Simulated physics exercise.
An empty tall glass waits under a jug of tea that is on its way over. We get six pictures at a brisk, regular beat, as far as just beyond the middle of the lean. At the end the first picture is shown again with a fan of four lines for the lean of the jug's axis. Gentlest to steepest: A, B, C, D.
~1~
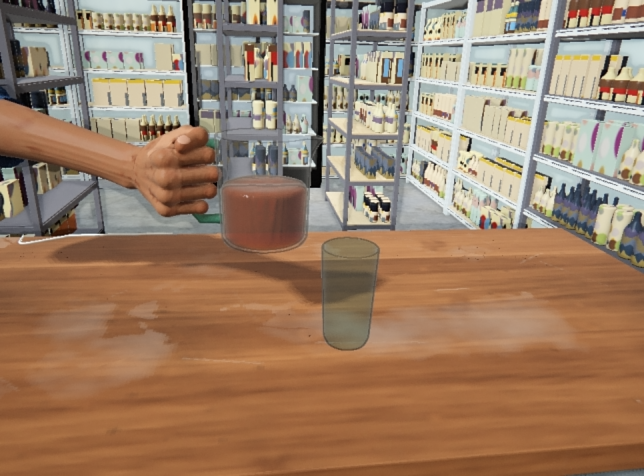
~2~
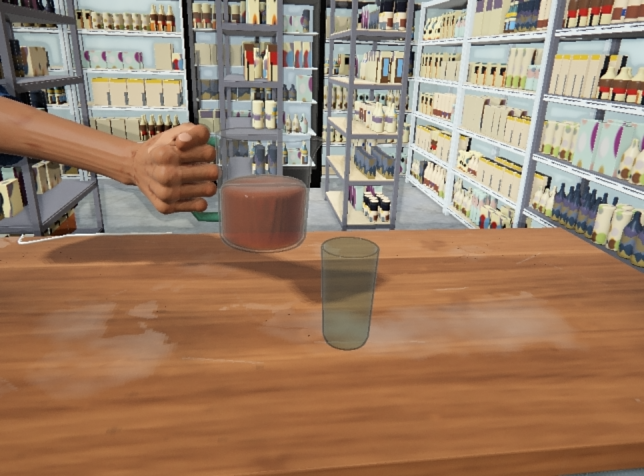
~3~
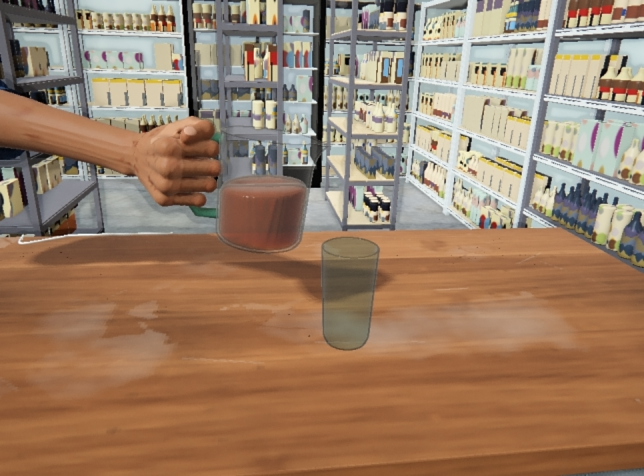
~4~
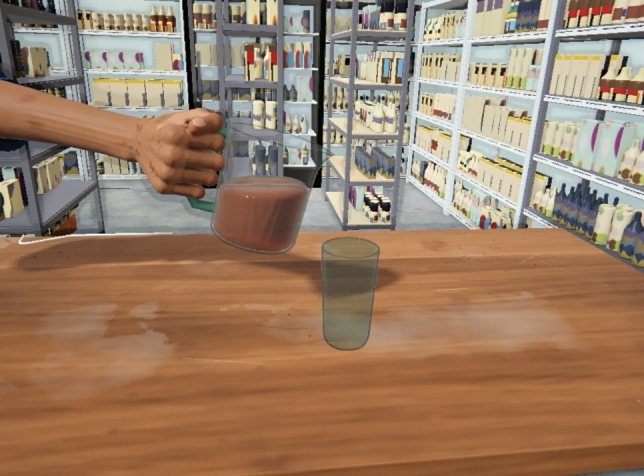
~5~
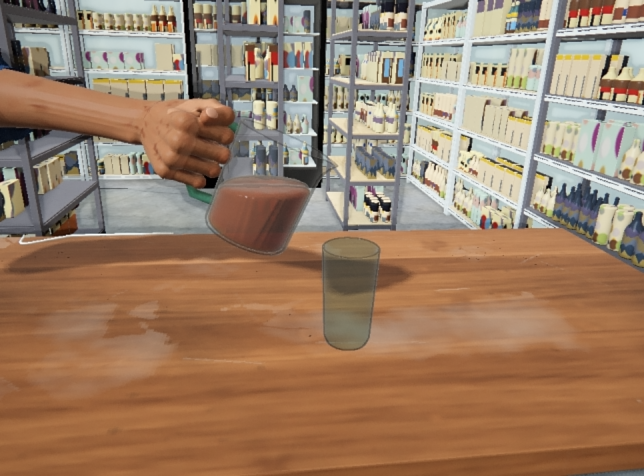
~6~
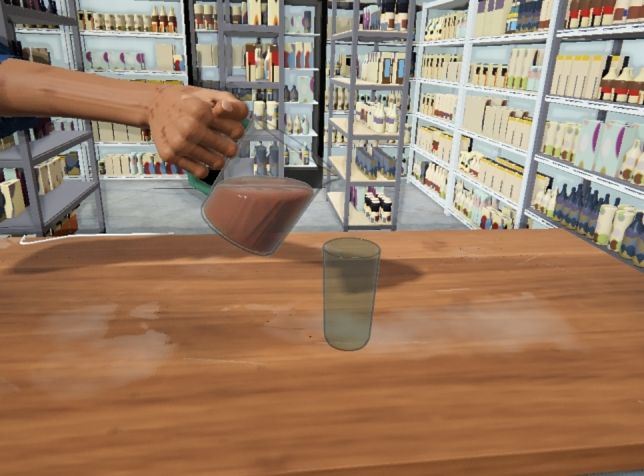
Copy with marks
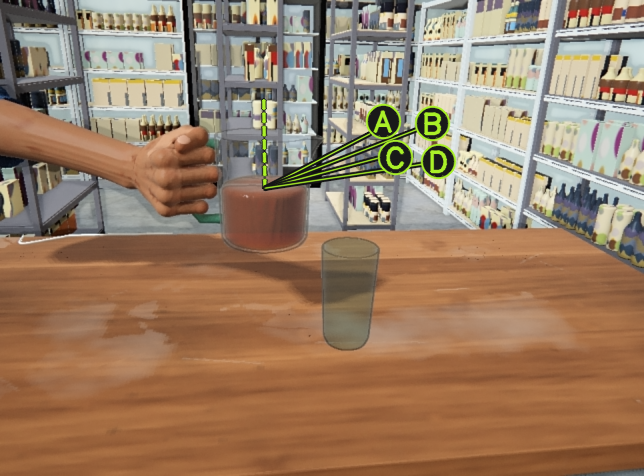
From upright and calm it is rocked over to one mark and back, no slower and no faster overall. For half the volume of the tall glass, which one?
Go for B.
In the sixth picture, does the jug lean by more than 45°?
No, it does not.
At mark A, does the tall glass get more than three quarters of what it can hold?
No, less.
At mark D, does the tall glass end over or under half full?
Over half.
On the marked copy, A at (370, 133); B at (416, 129); C at (377, 158); D at (421, 164).
Choosing A, the tall glass ends with about 32 % of what it can hold.
Choosing B, the tall glass ends with about 50 % of what it can hold.
Choosing C, the tall glass ends with about 69 % of what it can hold.
Choosing D, the tall glass ends with about 84 % of what it can hold.
